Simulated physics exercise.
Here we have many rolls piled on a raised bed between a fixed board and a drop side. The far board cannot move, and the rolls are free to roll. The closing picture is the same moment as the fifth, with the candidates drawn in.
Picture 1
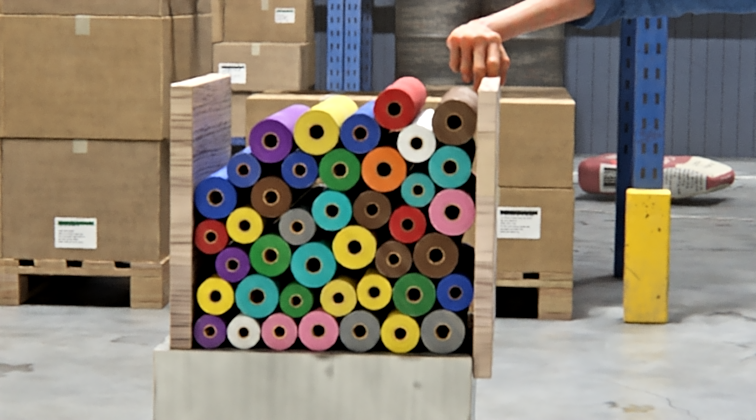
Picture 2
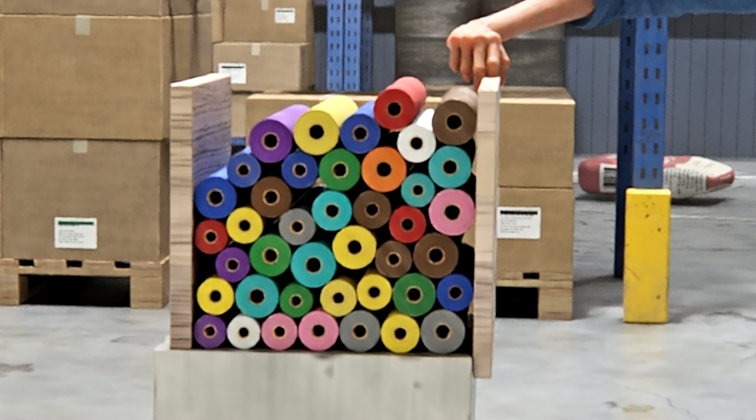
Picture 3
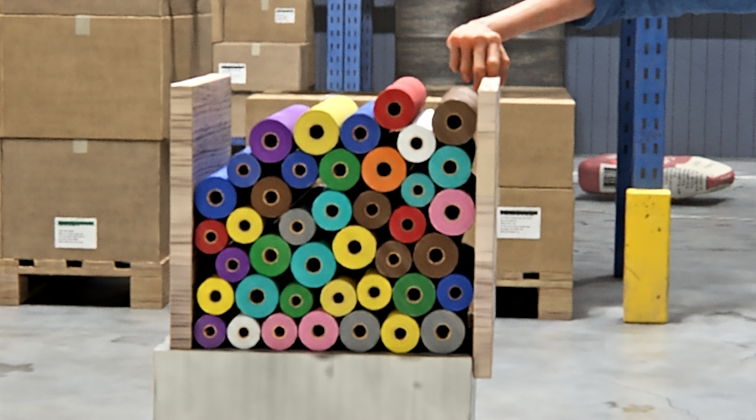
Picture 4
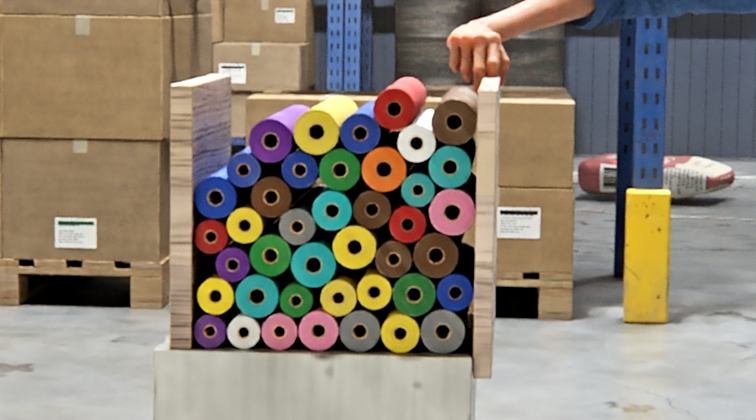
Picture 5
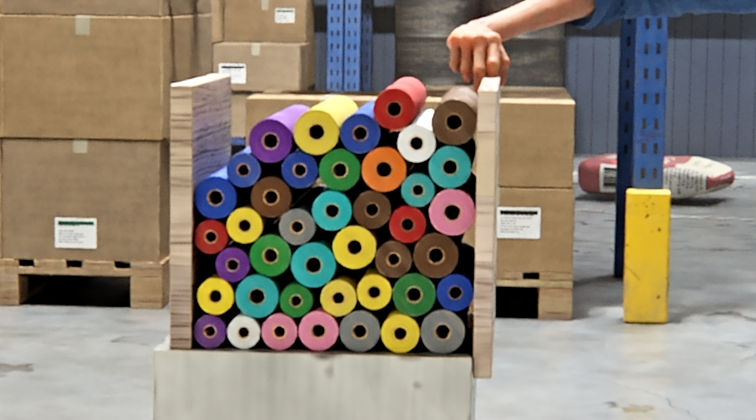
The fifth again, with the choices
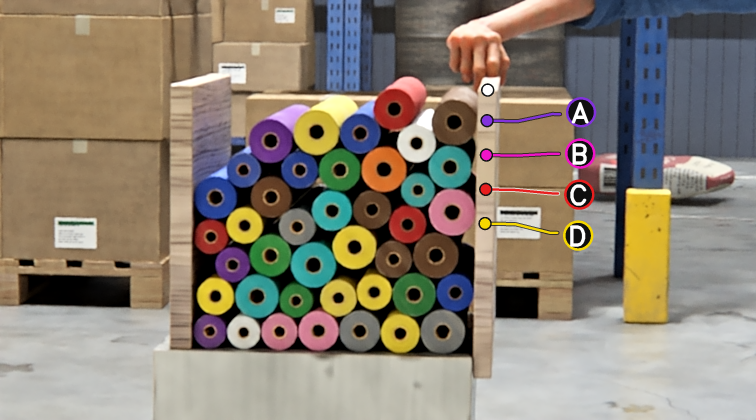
Colorful rolls sit stacked between two wooden boards while a hand rests motionless at the right.
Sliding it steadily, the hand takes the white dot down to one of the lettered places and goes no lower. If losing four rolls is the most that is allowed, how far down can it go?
D is the limit.
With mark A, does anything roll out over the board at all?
At A: No.
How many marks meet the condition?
Four of the four.
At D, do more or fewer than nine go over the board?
It loses fewer than nine.
On the marked copy, A at (487, 121); B at (486, 155); C at (485, 190); D at (485, 224); the white dot at (487, 90).
Taking D. A third of the way, top of the board (477, 151).
Two thirds of the way, top of the board (476, 221).
When it is over, top of the board (476, 223), four out over the board.
As for the rest, A none out over the board; B one out over the board; C one out over the board.
